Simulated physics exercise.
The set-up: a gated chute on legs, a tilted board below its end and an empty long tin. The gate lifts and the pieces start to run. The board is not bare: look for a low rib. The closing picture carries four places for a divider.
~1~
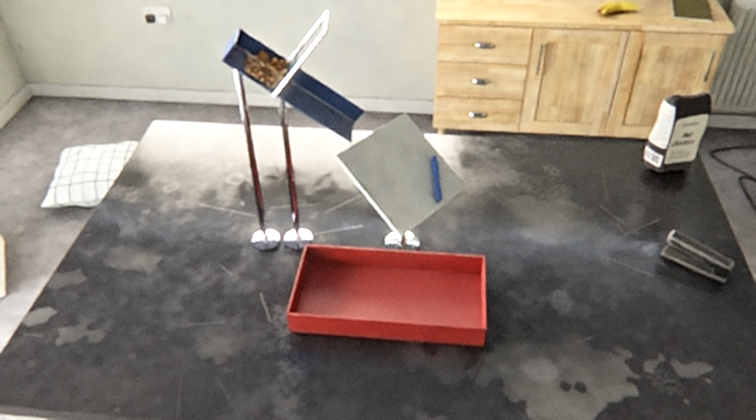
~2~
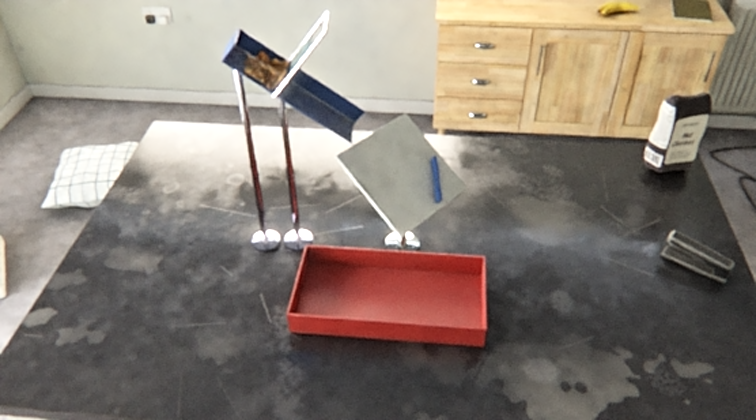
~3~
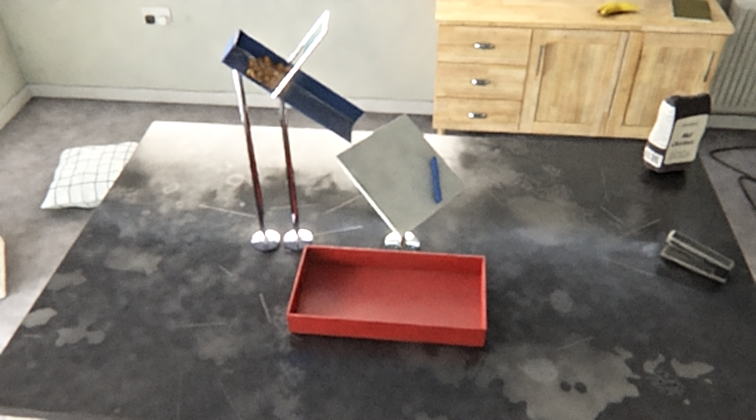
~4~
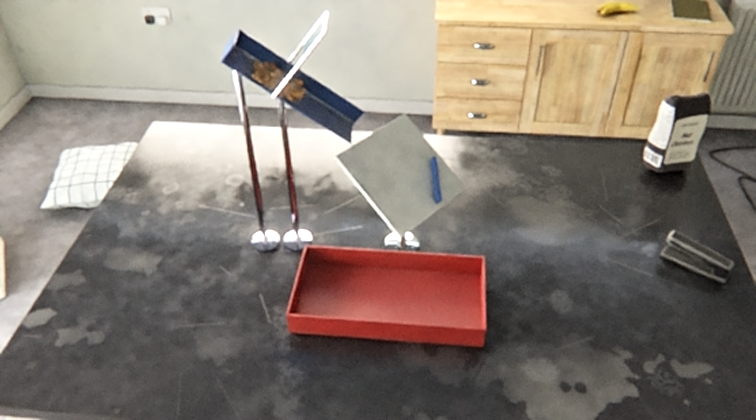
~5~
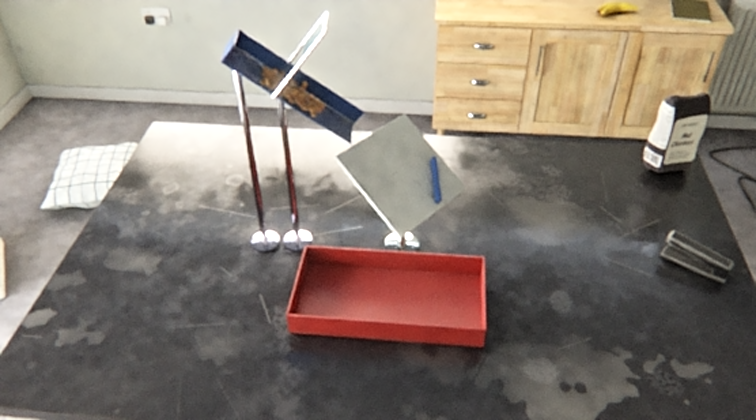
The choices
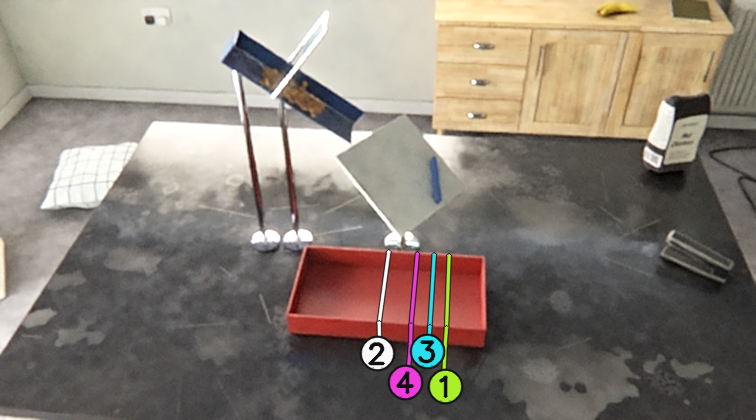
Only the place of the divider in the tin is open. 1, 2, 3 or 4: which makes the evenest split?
I would pick line 1.
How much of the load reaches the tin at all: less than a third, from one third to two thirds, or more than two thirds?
It is more than two thirds.
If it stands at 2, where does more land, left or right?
Right.
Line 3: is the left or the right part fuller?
Right.
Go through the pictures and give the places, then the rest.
Load behind the gate near (269, 72), roasted chickpeas; lip of the chute near (352, 134), sloping fairly steeply, in the first picture.
Middle of the board near (404, 172), tilted fairly steeply; middle of its low edge near (436, 212); of its high edge near (372, 133), in the second picture.
Front corners of the tin near (287, 314) and (485, 329), empty; front of the load near (288, 83), in the third picture.
Middle of the load near (280, 78); its front near (301, 95), close to a quarter of the way to the lip; rib from (435, 156) to (441, 200), in the fourth picture.
Middle of the load near (294, 88); its front near (323, 105), close to half of the way to the lip, in the fifth picture.
On the marked copy, line 1 crosses the front rim at (446, 326); line 2 crosses the front rim at (379, 321); line 3 crosses the front rim at (429, 325); line 4 crosses the front rim at (411, 324).
For line 1, of what is caught, close to two thirds on the left of the divider, close to a third on the right.
For line 2, of what is caught, none at all on the left of the divider, the whole lot on the right.
For line 3, of what is caught, only a few on the left of the divider, all but a few on the right.
For line 4, of what is caught, none at all on the left of the divider, the whole lot on the right.
